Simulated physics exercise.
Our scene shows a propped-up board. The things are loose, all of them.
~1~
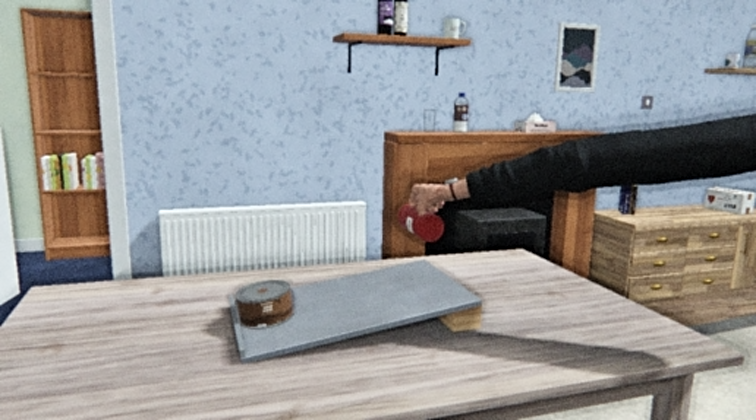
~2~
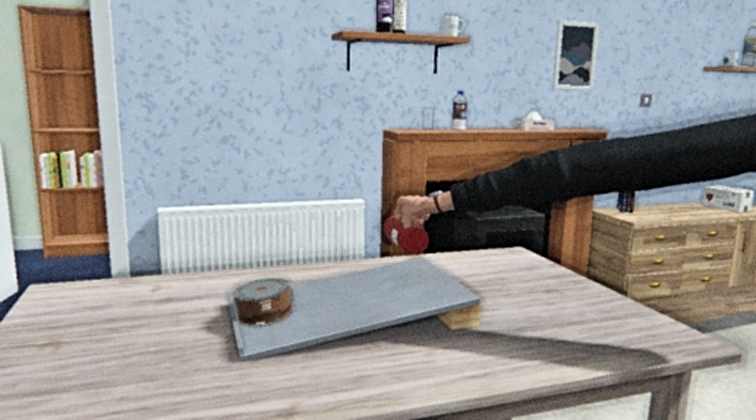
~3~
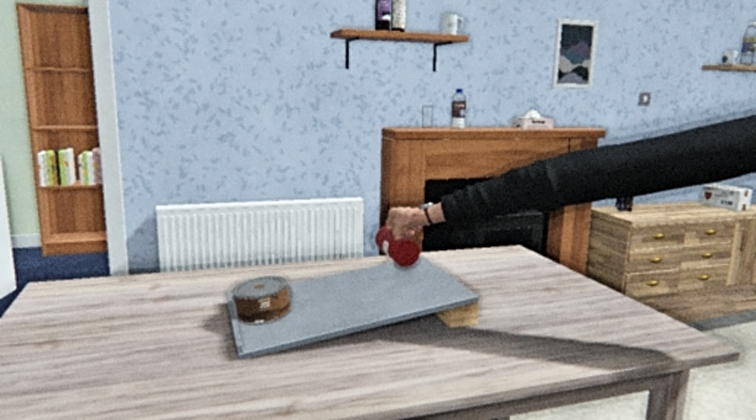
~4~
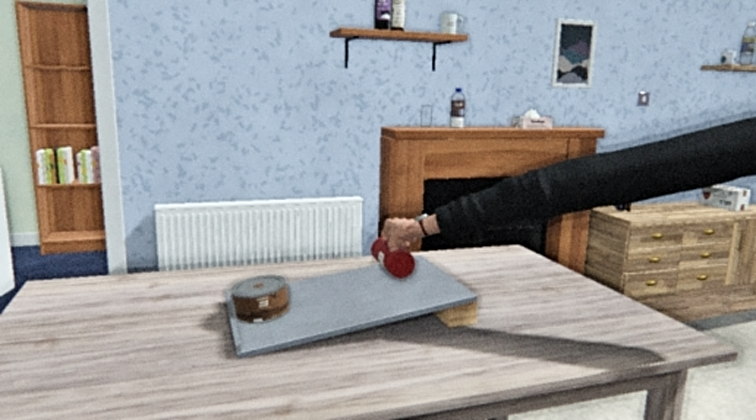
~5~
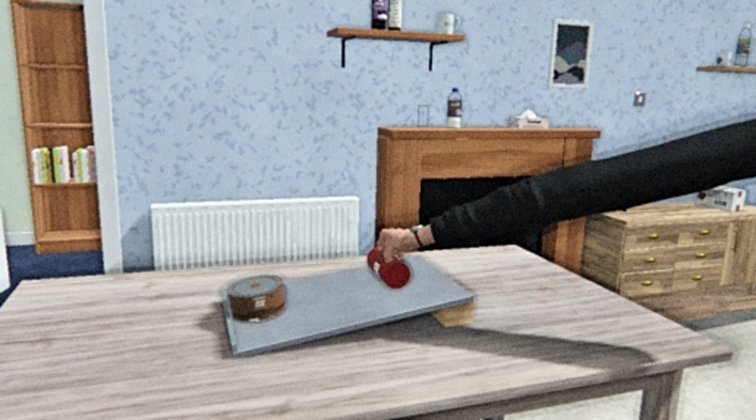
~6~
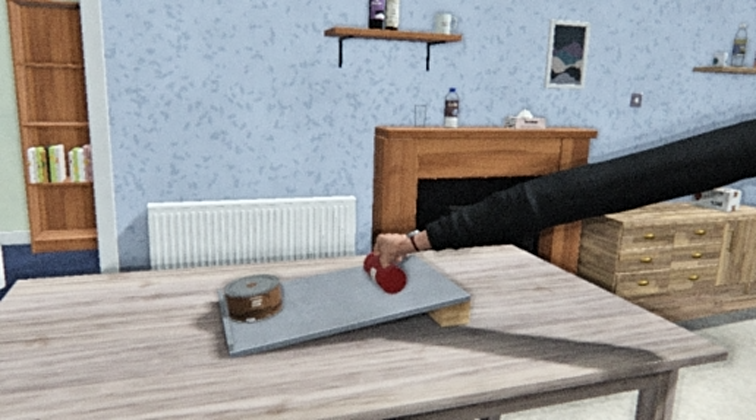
The video shows a brown tub resting at the lower left end of a propped-up grey board on a wooden table, while a hand lowers a red jar onto the board's upper part and keeps hold of it.
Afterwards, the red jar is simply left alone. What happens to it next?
It heads away toward the bottom.
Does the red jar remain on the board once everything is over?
In the end it stays aboard.
Then, 0.50 s past the last view, red jar displaced about its own width near (361, 277).
Then, 0.70 s past the last view, red jar displaced well along near (333, 283).
Then, 0.90 s past the last view, red jar displaced well along near (294, 291).
Finally, moved from the start, red jar; brown tub still in place. Final places as the last picture's camera would see them, red jar near (294, 292). The red jar slides or rolls down.
